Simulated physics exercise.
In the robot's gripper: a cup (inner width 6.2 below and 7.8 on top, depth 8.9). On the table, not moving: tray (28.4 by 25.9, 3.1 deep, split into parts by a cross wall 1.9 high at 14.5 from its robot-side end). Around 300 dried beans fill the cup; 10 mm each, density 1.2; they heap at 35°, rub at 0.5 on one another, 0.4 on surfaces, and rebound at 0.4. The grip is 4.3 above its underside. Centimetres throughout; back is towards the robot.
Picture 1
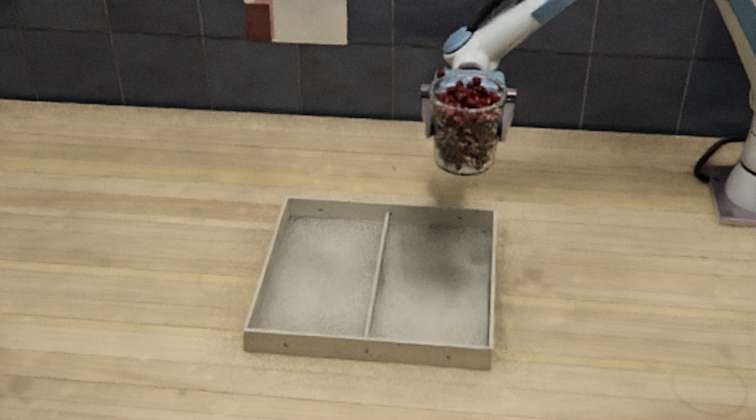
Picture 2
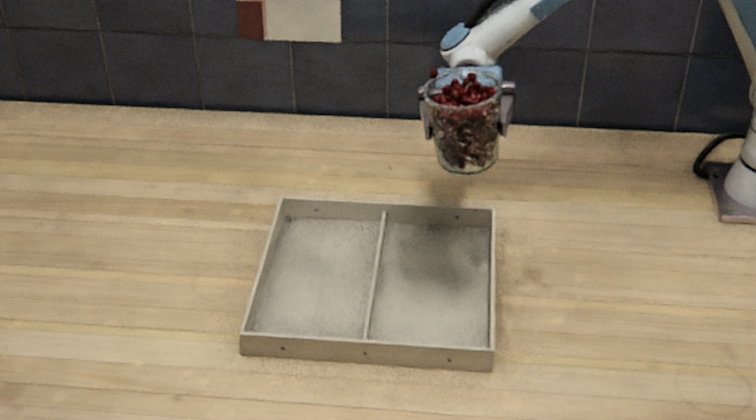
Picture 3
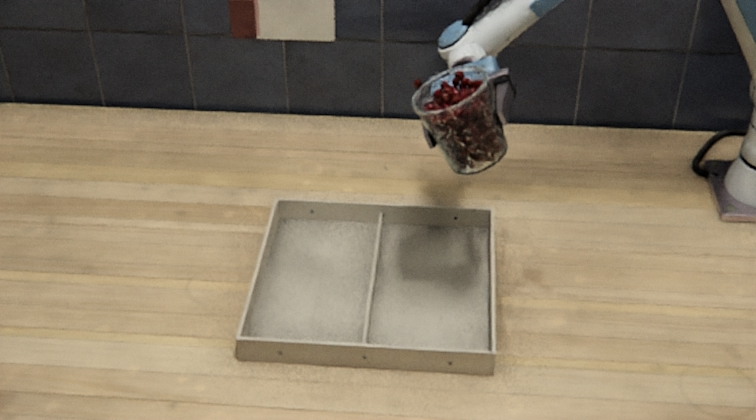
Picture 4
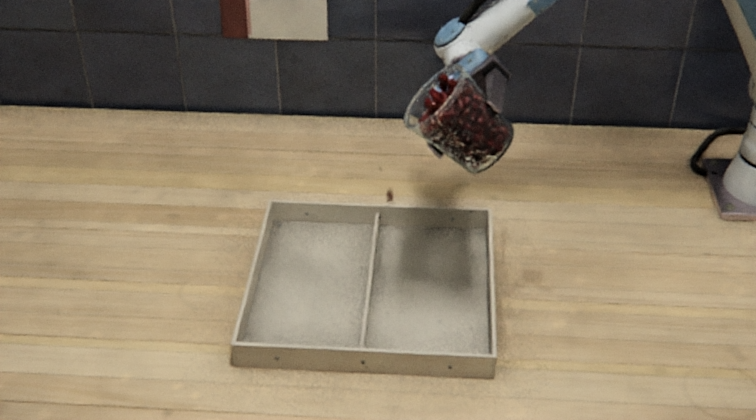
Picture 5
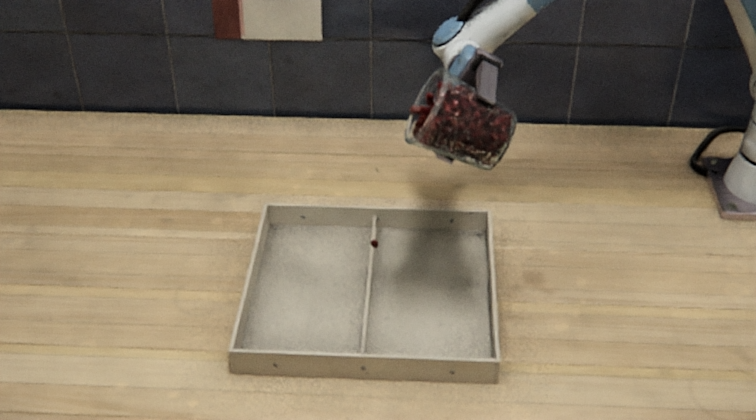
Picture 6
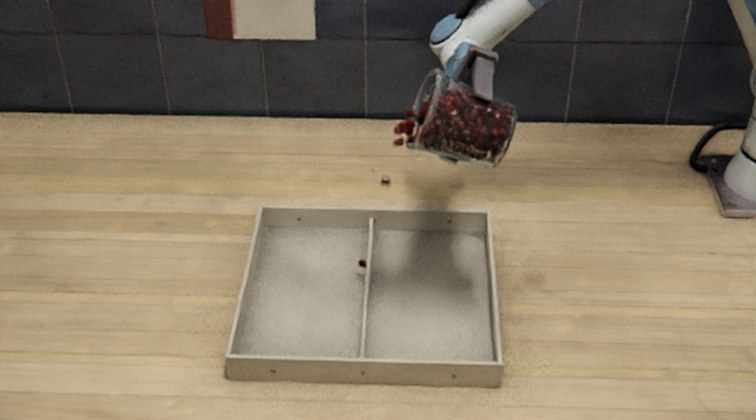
In the video, a robot arm holds a clear cup of dark red dried beans above a divided tray on a wooden table, tilting it steadily to the left as a few beans drop from its rim toward the tray.
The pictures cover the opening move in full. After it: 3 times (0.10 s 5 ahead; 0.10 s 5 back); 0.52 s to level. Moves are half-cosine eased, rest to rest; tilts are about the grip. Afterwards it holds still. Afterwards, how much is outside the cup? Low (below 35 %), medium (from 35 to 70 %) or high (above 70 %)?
A high share, above 70 %, ends outside the cup.
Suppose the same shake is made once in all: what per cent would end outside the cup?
It would be near 60 per cent.
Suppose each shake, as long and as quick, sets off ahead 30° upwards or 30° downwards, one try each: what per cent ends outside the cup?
Some 95 and 50 per cent.
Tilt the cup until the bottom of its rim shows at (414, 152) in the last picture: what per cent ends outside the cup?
Some 100 per cent.
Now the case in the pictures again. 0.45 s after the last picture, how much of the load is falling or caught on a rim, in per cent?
About 20 per cent.
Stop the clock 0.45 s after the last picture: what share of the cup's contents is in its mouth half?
Some 40 per cent.
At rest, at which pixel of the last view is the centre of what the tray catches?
Near (314, 291).
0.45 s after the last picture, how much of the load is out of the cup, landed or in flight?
Some 70 per cent.
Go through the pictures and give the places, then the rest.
The first picture shows cup middle at (466, 127), level; upper third of the load around (468, 107), from x 440 to 495, top at y 75; 301 in the cup.
The second picture shows cup middle at (465, 125), tilted 7° forward; upper third of the load around (467, 105), from x 435 to 495, top at y 75.
The third picture shows cup middle at (465, 124), tilted 24° forward; upper third of the load around (465, 104), from x 420 to 500, top at y 75; 300 in the cup, 1 in flight or on a rim.
The fourth picture shows cup middle at (463, 124), tilted 45° forward; upper third of the load around (458, 105), from x 390 to 505, top at y 80; 300 in the cup, 1 in flight or on a rim.
The fifth picture shows cup middle at (464, 124), tilted 62° forward; upper third of the load around (457, 108), from x 375 to 505, top at y 85; 300 in the cup, 1 in the robot-side part.
The sixth picture shows cup middle at (464, 123), tilted 69° forward; upper third of the load around (460, 110), from x 360 to 505, top at y 90; 298 in the cup, 1 in the far-side part, 2 in flight or on a rim.
Then, 0.45 s later, tilted 69° forward, highest piece 24 above the table; 106 in the far-side part, 95 in the cup, 24 in the robot-side part, 17 on the table or floor, 59 in flight or on a rim.
Then, 0.90 s later, tilted 27° forward, highest piece 27 above the table; 156 in the far-side part, 59 in the cup, 53 in the robot-side part, 33 on the table or floor.
Then, 1.32 s later, level, highest piece 25 above the table; 156 in the far-side part, 59 in the cup, 53 in the robot-side part, 33 on the table or floor.
Then, 2.37 s later, level, highest piece 25 above the table; 156 in the far-side part, 59 in the cup, 53 in the robot-side part, 33 on the table or floor.
At rest, 156 in the far-side part, 59 in the cup, 53 in the robot-side part, 33 on the table or floor. That is 80 % outside the cup.
